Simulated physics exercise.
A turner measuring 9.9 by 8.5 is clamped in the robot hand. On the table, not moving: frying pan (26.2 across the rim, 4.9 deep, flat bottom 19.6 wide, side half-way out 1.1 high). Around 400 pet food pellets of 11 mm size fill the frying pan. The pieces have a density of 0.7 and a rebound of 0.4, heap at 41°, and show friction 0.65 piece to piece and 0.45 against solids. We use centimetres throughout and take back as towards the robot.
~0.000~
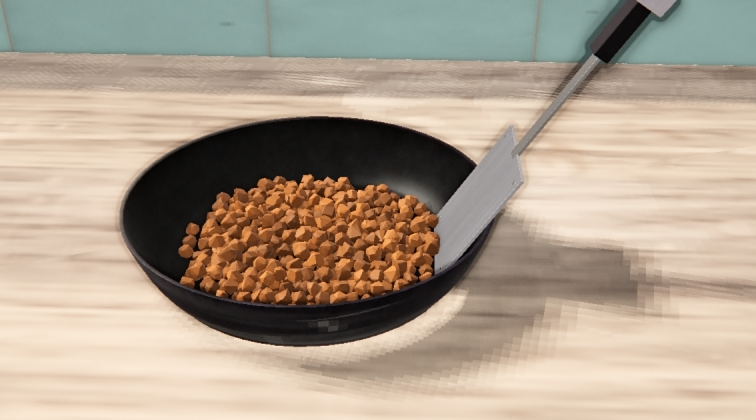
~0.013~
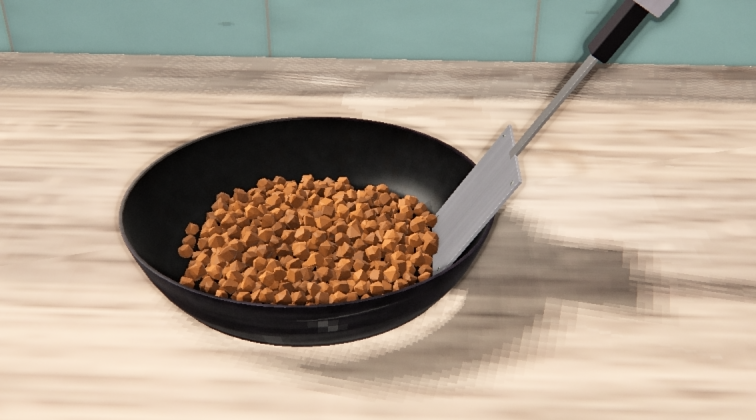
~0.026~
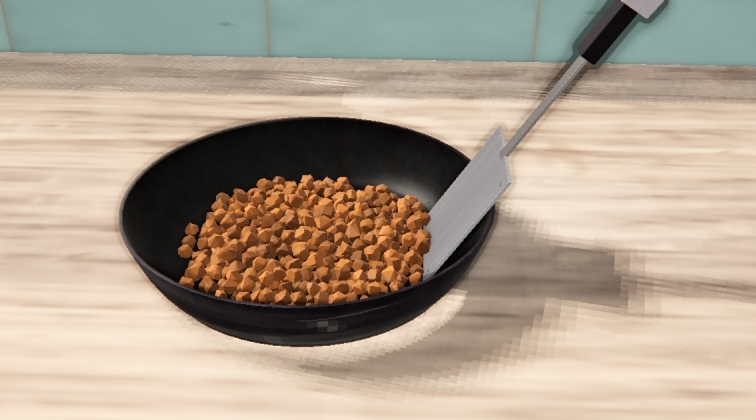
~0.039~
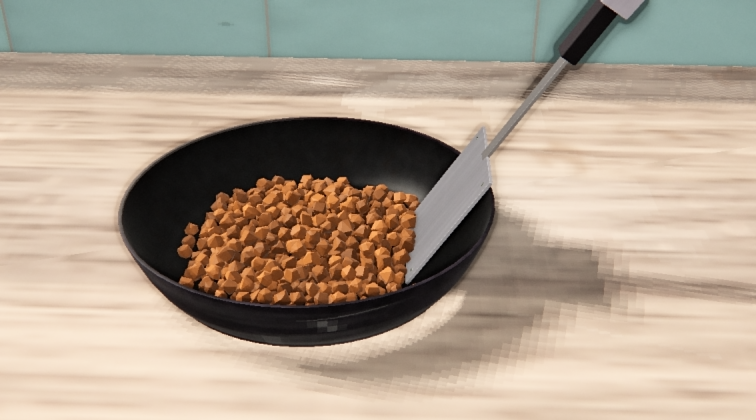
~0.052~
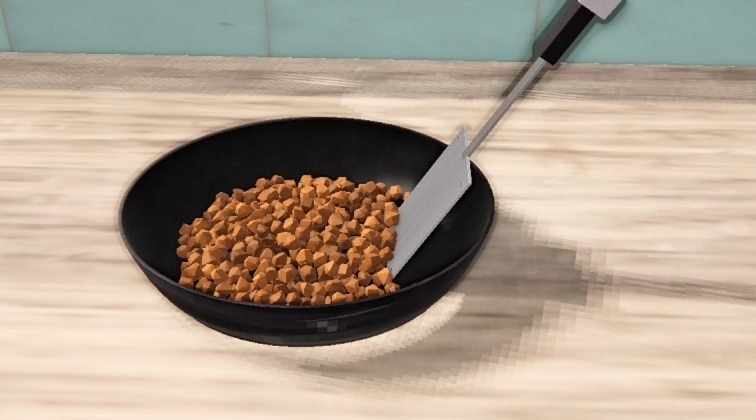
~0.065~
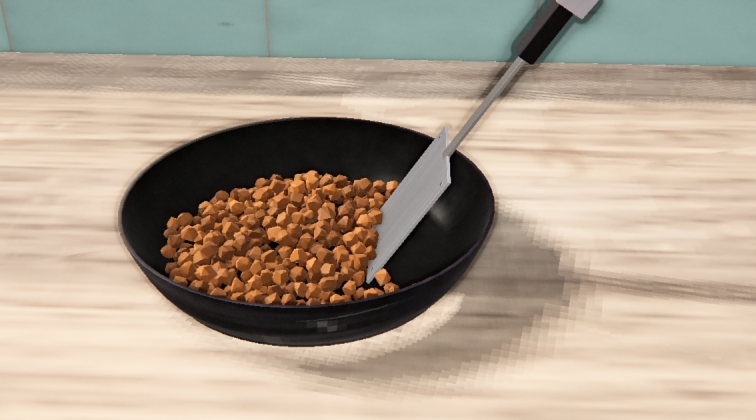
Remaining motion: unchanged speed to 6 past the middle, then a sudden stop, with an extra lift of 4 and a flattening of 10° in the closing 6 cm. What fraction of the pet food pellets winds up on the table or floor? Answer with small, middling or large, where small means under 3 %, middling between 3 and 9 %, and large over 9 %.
It is middling.
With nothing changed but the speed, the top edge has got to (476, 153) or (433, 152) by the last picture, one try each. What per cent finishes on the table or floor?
Try one roughly 0 per cent; try two roughly 10 per cent.
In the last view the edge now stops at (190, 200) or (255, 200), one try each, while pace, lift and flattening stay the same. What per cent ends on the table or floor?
Close to 15 and close to 5 per cent, respectively.
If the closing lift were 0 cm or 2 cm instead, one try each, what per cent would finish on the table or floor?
It works out to some 0 per cent for the first setting and some 5 per cent for the second.
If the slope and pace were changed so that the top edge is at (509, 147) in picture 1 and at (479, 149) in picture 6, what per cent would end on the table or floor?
Around 0 per cent finishes there.
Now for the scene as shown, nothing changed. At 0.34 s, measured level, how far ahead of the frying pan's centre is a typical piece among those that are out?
20 cm.
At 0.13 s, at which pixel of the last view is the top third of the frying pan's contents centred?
About pixel (239, 220).
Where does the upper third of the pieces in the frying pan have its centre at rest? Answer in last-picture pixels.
Approximately at pixel (179, 215).
After 0.10 s, sloping 57°, highest piece 6 above the table; 396 in the frying pan.
After 0.13 s, sloping 53°, highest piece 6 above the table; 396 in the frying pan.
After 0.34 s, sloping 47°, highest piece 6 above the table; 372 in the frying pan, 24 on the table or floor.
After 1.39 s, sloping 47°, highest piece 5 above the table; 372 in the frying pan, 24 on the table or floor.
In the end, 372 in the frying pan, 24 on the table or floor. That is 6 % on the table or floor.
